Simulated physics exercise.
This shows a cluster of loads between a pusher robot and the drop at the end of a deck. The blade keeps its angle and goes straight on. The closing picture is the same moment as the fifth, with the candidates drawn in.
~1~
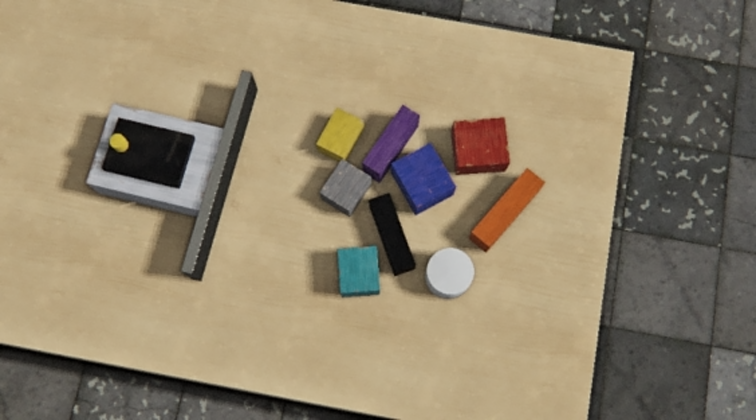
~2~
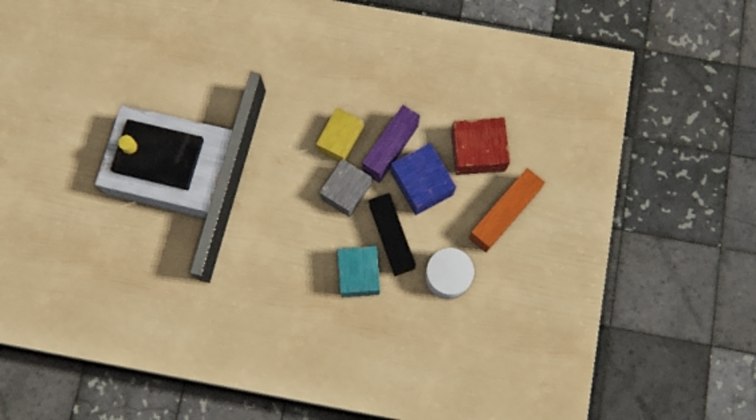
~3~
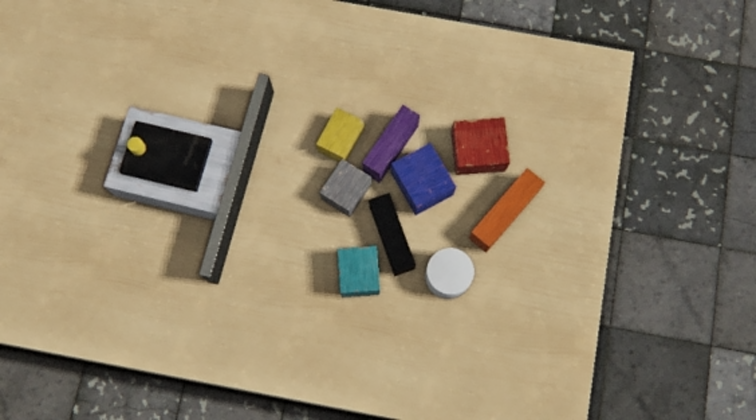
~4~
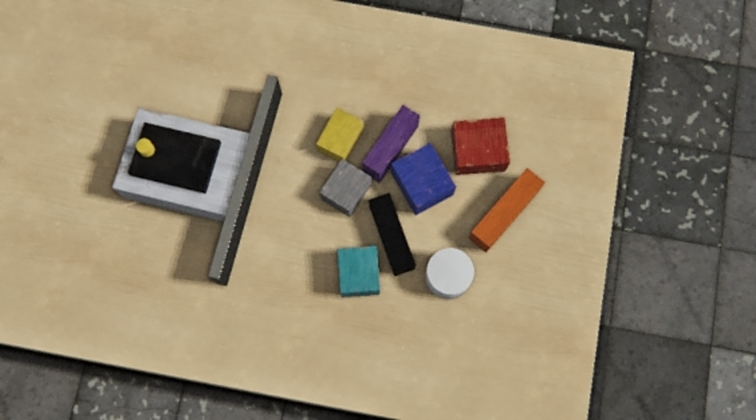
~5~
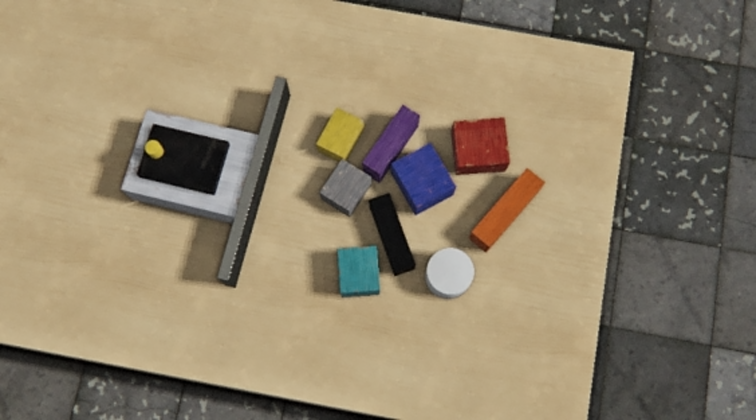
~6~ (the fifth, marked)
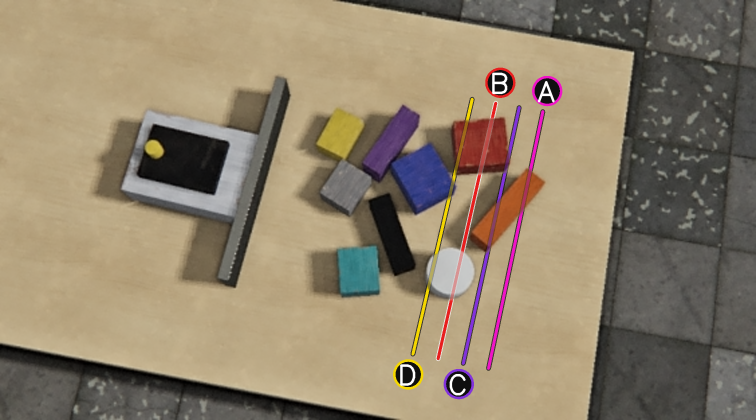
A white robot with a wide, dark blade crept a short way right across a wooden deck, toward a cluster of colourful blocks and a white round piece, which all stayed still.
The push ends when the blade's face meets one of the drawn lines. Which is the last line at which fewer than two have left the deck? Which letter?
Line A.
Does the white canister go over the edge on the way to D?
By then, no.
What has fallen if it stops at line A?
The orange bar.
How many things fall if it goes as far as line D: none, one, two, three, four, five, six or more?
The count is none.
On the marked copy, A at (517, 235); B at (468, 226); C at (492, 231); D at (444, 222).
Taking A. A third of the way, robot (283, 178); purple bar (410, 143); yellow crate (385, 143).
Two thirds of the way, robot (379, 195); orange bar (562, 223); red crate (540, 148).
When it is over, robot (453, 209); orange bar over the edge; red crate (612, 161); one fallen.
As for the rest, B is within the limit but short; C is within the limit but short; D is within the limit but short.
